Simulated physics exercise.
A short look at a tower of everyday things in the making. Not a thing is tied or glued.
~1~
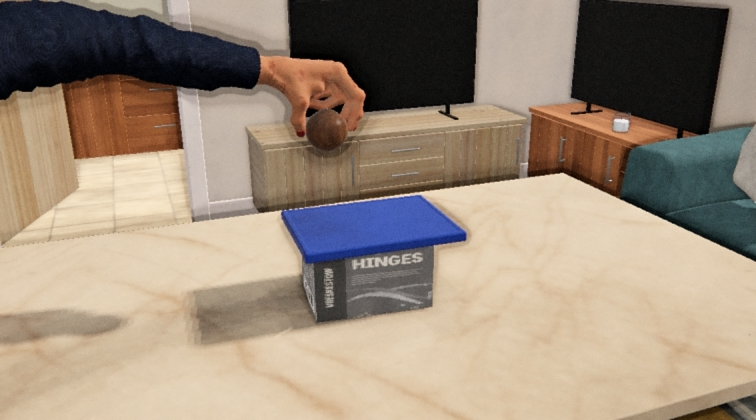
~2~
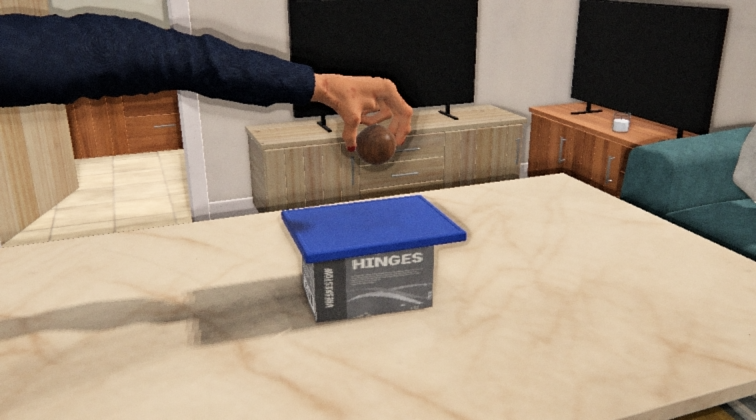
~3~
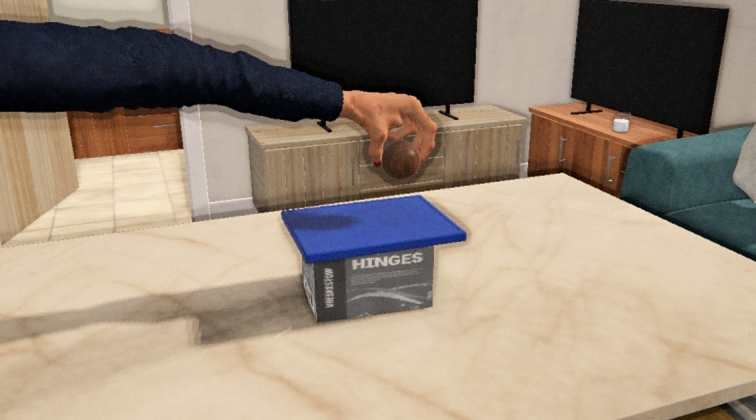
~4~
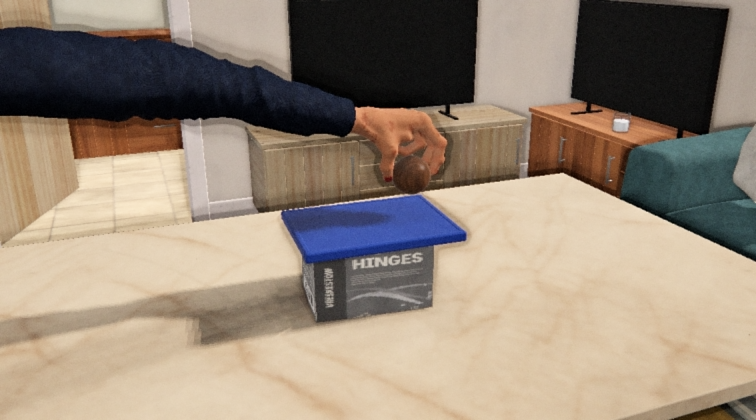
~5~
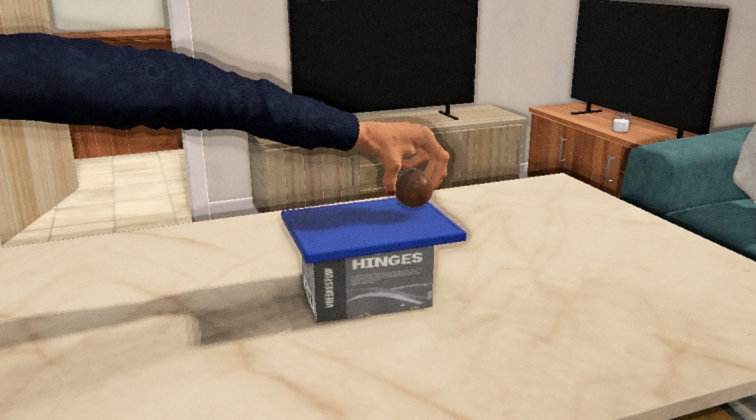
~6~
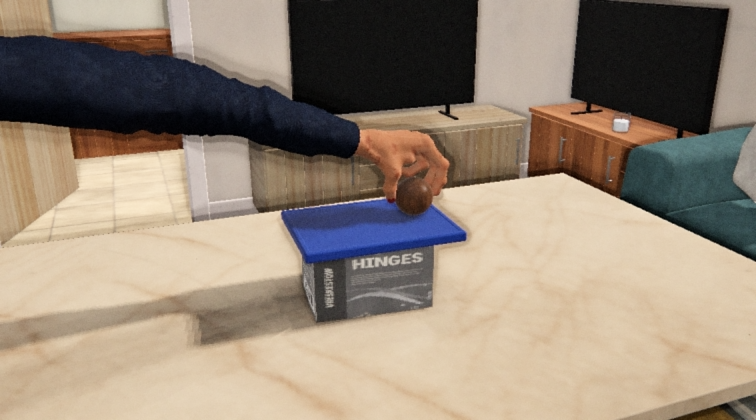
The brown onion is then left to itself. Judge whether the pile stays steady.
My guess is the pile will stay put.
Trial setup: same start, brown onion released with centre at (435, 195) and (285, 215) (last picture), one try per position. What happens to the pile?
Well, on the first go it stays steady, and on the second it tumbles down.
Then, 0.50 s after the last picture, nothing has stirred.
Then, 1.00 s after the last picture, brown onion resting near (414, 196).
At rest, all 3 in place. Seen from the same camera at the end, brown onion near (414, 196). The pile holds.
